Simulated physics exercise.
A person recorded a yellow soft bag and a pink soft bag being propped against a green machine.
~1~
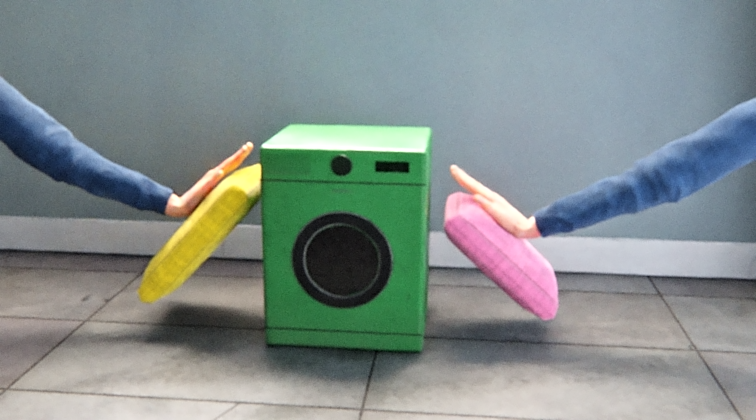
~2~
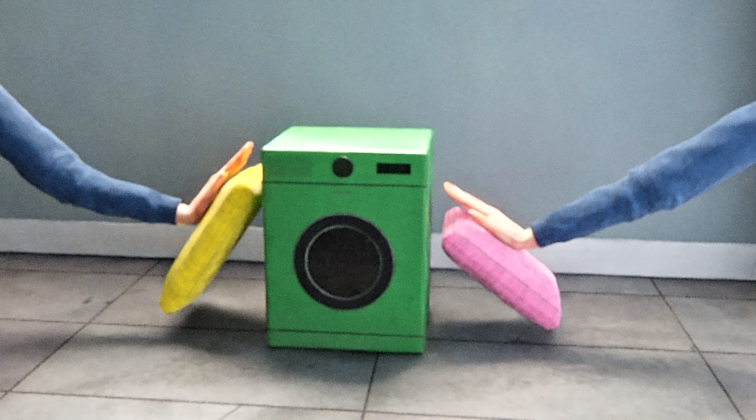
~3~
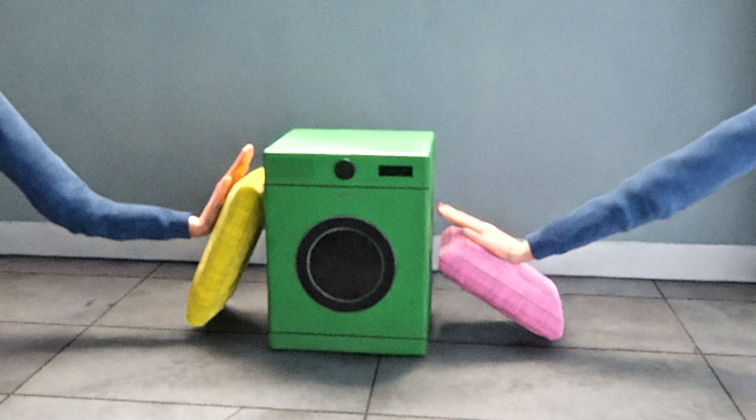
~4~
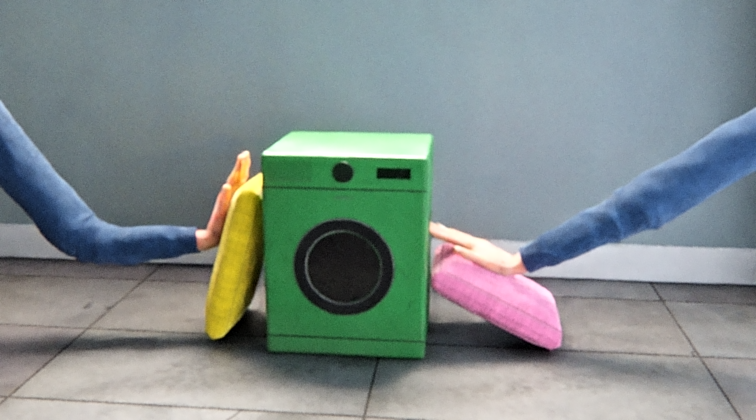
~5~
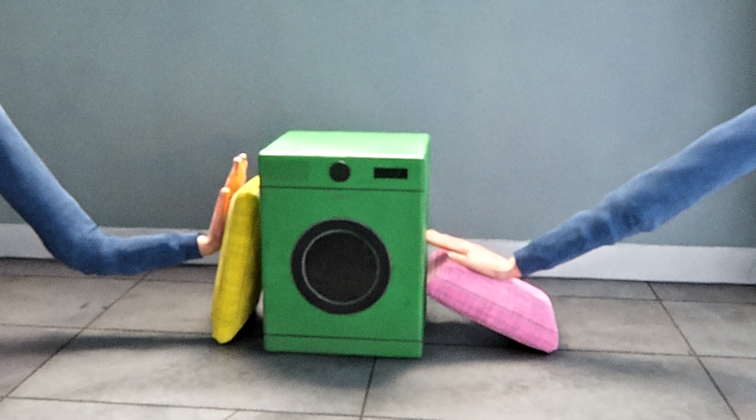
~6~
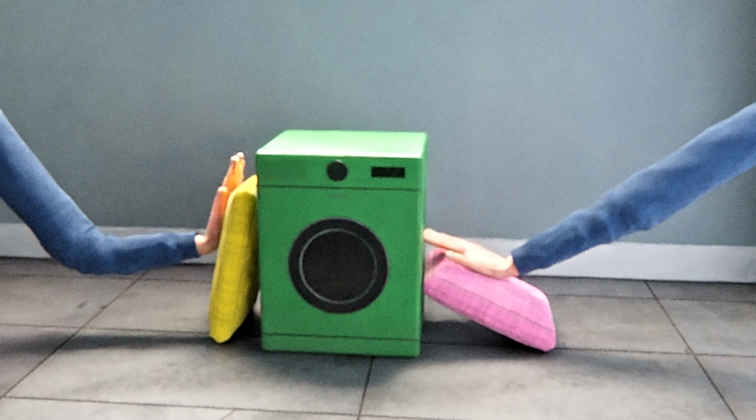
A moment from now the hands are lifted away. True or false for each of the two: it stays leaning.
Yellow soft bag - true; pink soft bag - false.
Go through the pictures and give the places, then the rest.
Yellow soft bag foot (145, 298), head (241, 193); pink soft bag foot (550, 314), head (451, 223), in the first picture.
Yellow soft bag foot (167, 309); pink soft bag foot (554, 323), in the second picture.
Yellow soft bag foot (195, 322); pink soft bag foot (558, 333), in the third picture.
Yellow soft bag foot (215, 334); pink soft bag foot (556, 342), in the fourth picture.
Yellow soft bag foot (223, 338); pink soft bag foot (553, 345), in the fifth picture.
Yellow soft bag foot (220, 338), head (246, 195), almost upright; pink soft bag foot (550, 344), head (428, 286), at a low slant, in the sixth picture.
Then, 0.26 s on from there, yellow soft bag propped as before near (245, 254); pink soft bag flat on the floor near (490, 314).
Then, 0.76 s on from there, yellow soft bag propped as before near (245, 254); pink soft bag flat on the floor near (493, 316).
In the end, yellow soft bag propped as before near (245, 254); pink soft bag flat on the floor near (492, 316). The yellow soft bag keeps leaning and the pink soft bag slumps to the floor.
